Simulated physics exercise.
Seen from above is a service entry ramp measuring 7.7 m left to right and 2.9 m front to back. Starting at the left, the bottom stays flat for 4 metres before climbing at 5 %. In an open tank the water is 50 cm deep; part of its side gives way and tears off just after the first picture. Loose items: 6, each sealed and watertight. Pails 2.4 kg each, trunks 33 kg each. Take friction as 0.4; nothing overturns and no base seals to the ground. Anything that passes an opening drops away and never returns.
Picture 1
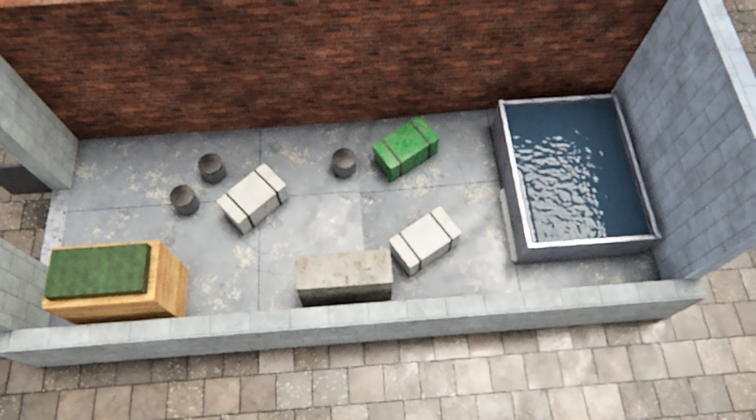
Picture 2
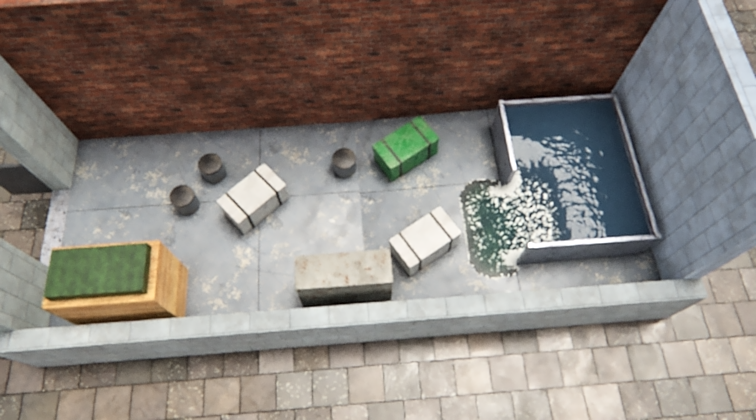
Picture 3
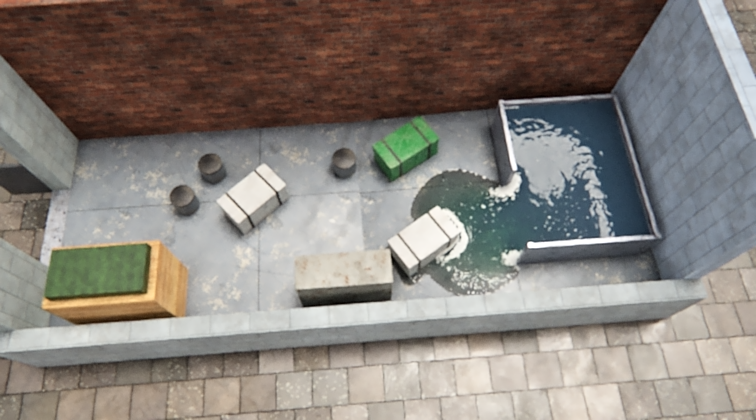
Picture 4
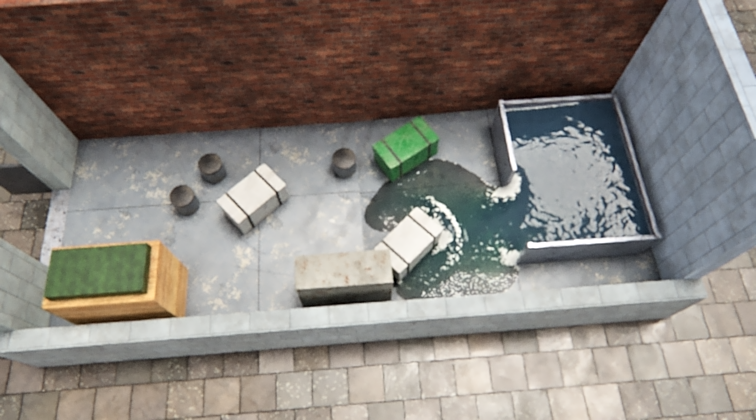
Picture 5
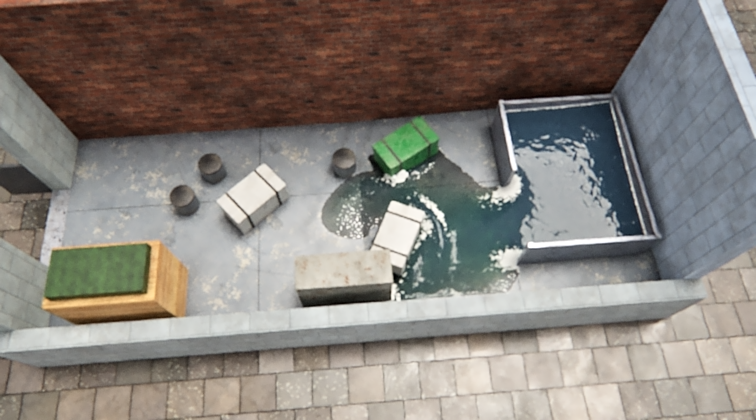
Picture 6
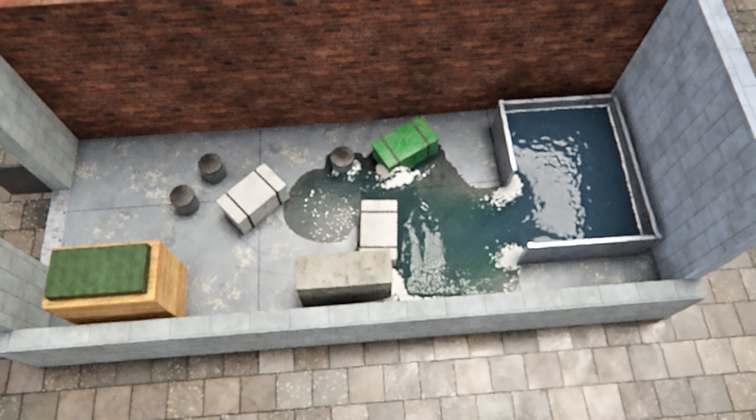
In a walled service area, water burst through the left side of an open tank and spread leftward across the floor, turning the nearest white trunk and shifting it slightly left beside a stone block.
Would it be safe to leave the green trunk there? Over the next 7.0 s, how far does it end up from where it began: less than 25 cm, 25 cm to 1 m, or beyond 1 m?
It hardly moves.
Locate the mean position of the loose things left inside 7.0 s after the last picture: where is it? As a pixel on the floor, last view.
Mean position approx. (186, 210).
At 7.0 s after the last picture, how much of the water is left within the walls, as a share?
Around 80 % of the water.
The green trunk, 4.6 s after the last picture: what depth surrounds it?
Roughly 2 cm at that moment.
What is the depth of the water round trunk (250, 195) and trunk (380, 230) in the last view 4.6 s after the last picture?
Roughly 12 and 12 cm.
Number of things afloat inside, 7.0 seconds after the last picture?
Total: 2.
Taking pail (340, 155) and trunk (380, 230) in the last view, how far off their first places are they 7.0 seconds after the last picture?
Taking them in the order asked, 350 cm and then 300 cm.
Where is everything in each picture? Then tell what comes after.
The green trunk at (407, 142), on the bottom; 3.0 m2 under water; 0 of 6 have shifted, in the first frame.
The green trunk at (407, 142) rests on the ground; 3.7 m2 under water; 0 of 6 have shifted, in the second frame.
The green trunk at (407, 142), on the bottom; water covers 4.7 m2; 0 of 6 have shifted, in the third frame.
The green trunk at (407, 142) rests on the ground; water covers 5.7 m2; 1 of 6 have shifted, in the fourth frame.
The green trunk at (407, 142) rests on the ground; 6.5 m2 under water; 1 of 6 have shifted, in the fifth frame.
The green trunk at (406, 141), on the bottom; water covers 7.4 m2; 1 of 6 have shifted, in the sixth frame.
Then, 0.6 s after the last picture the green trunk is near (404, 138), 0.1 m from its start, aground; 0 of 6 are out; 0 afloat.
Then, 2.6 s after the last picture the green trunk is near (404, 138), 0.1 m from its start, aground; 1 of 6 are out; 3 afloat.
Then, 4.6 s after the last picture the green trunk is near (404, 138), 0.1 m from its start, aground; 2 of 6 are out; 3 afloat.
Then, 7.0 s after the last picture the green trunk is near (404, 138), 0.1 m from its start, aground; 2 of 6 are out; 2 afloat.
